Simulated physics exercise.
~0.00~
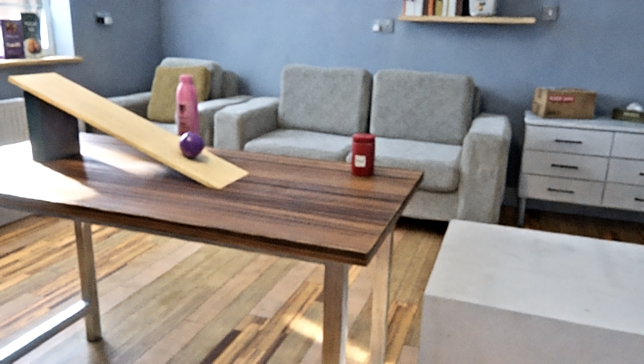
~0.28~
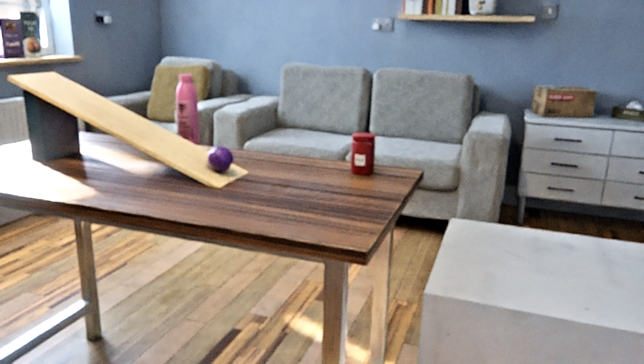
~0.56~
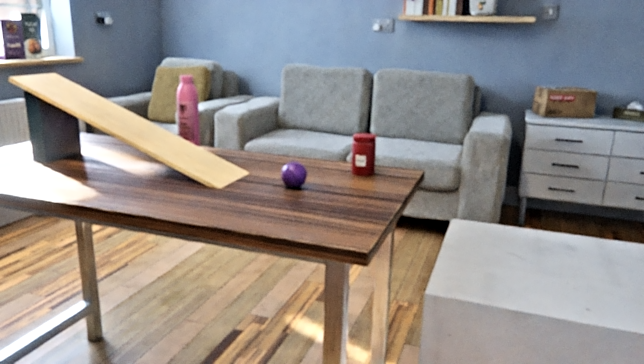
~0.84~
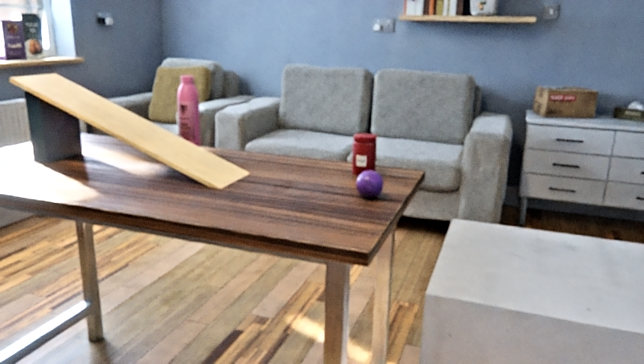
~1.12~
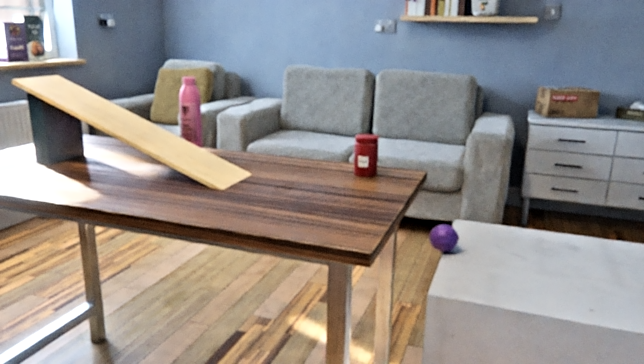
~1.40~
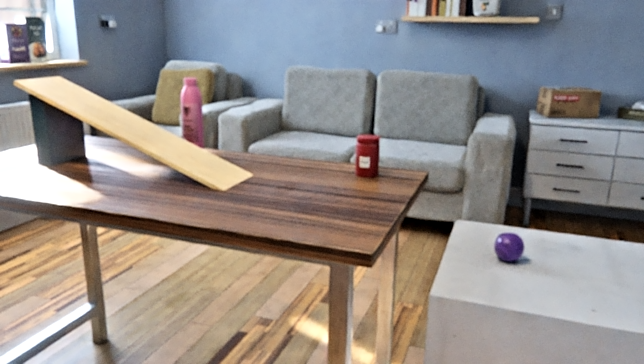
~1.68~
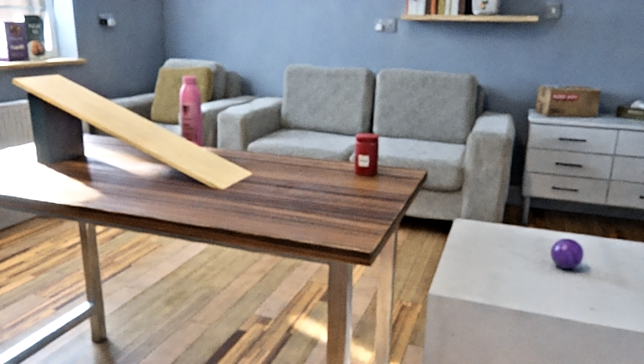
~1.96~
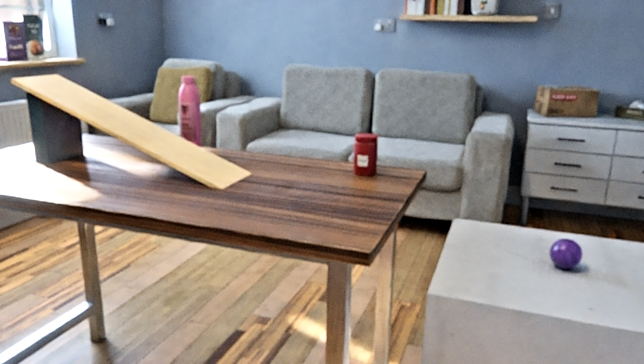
In a living room, a purple ball rolls down a ramp, crosses a gap, and stops on a white block.
